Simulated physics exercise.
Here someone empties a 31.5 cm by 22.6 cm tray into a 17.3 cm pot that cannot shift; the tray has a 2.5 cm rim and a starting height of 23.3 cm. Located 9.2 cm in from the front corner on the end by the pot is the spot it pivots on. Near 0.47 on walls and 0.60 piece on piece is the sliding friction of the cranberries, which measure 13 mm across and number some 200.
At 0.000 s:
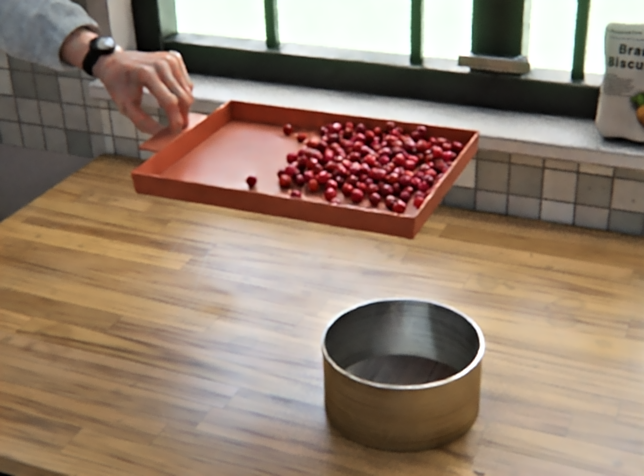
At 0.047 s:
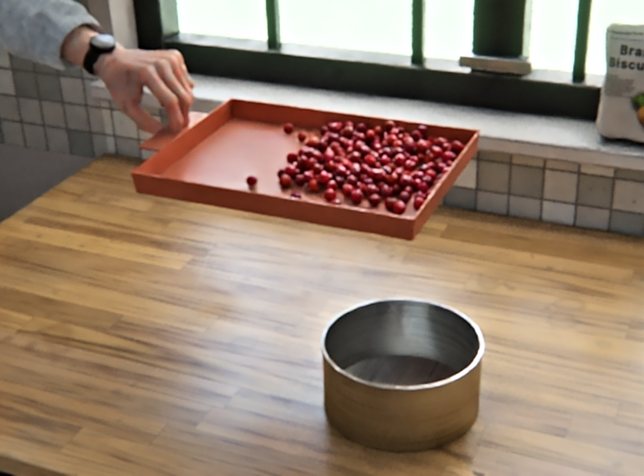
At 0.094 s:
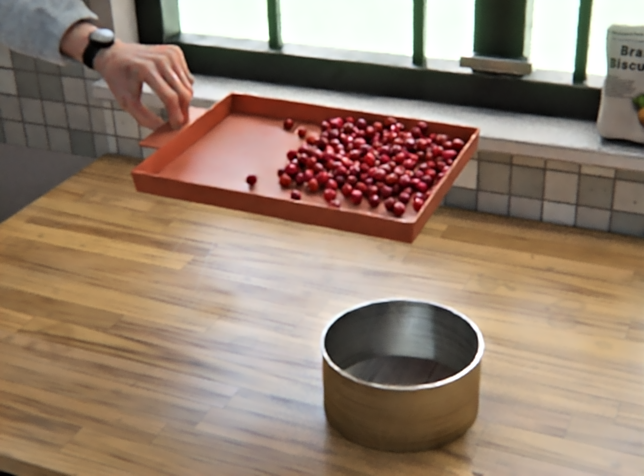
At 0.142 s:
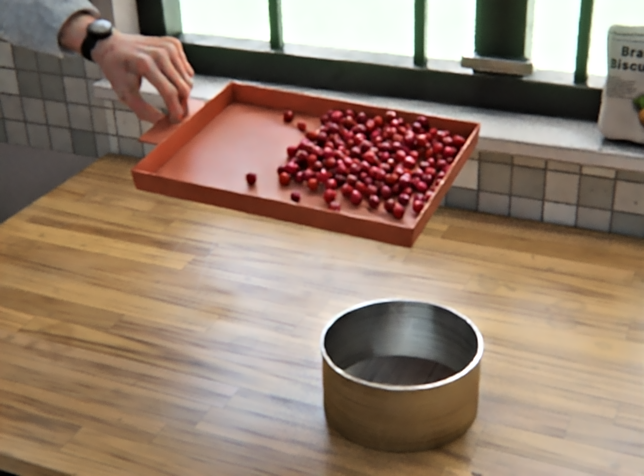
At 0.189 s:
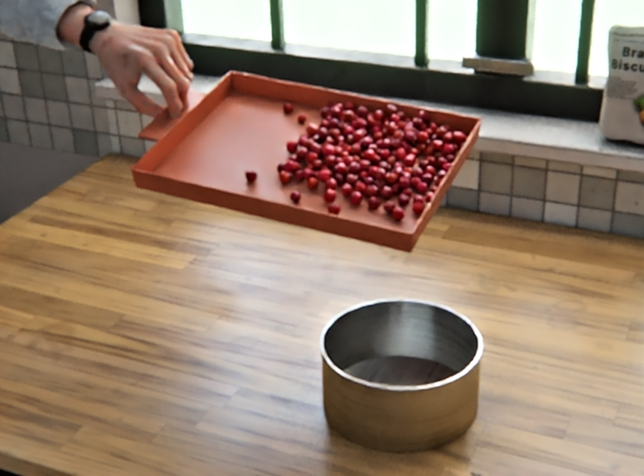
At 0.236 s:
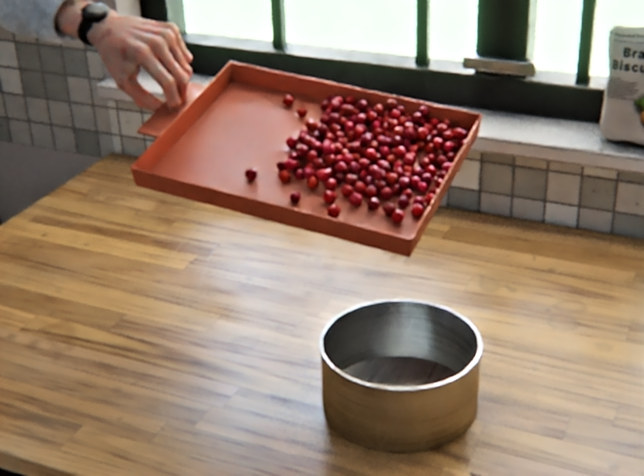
In this clip, a hand wearing a dark watch stays near the left end of a reddish-orange tray of small red berries as the tray gradually tilts, its right front corner dipping slightly, above a wooden counter with a round metal pot.
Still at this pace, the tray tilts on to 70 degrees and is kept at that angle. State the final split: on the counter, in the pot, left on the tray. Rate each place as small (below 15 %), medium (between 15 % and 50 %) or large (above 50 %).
Counter - small; pot - small; tray - large.
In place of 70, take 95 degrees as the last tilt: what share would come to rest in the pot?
That would be around 80 percent.
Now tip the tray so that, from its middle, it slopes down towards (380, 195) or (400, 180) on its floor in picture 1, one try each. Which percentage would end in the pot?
I'd put it at roughly 5 per cent for the first tilt and roughly 0 per cent for the second.
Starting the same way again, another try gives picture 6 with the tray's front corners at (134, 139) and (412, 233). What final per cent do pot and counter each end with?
Split: Pot = 5, counter = 5.
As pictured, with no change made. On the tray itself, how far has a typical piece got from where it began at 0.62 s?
By then it sits near 6 cm from where it began.
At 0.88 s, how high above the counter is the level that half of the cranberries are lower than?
Roughly 24 cm.
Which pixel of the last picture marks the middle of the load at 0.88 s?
Look about (371, 195) in the last view.
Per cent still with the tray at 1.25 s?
It works out to near 95 per cent of the load.
After 0.62 s, tilt 40 degrees; the tray holds 100 %, the pot 0 %.
Then, at 0.88 s, tilt 59 degrees; the tray holds 100 %, the pot 0 %.
After 1.25 s, tilt 70 degrees; the tray holds 95 %, the pot 5 %.
At rest (1.8 s), counter 0 %, pot 5 %, tray 95 %.
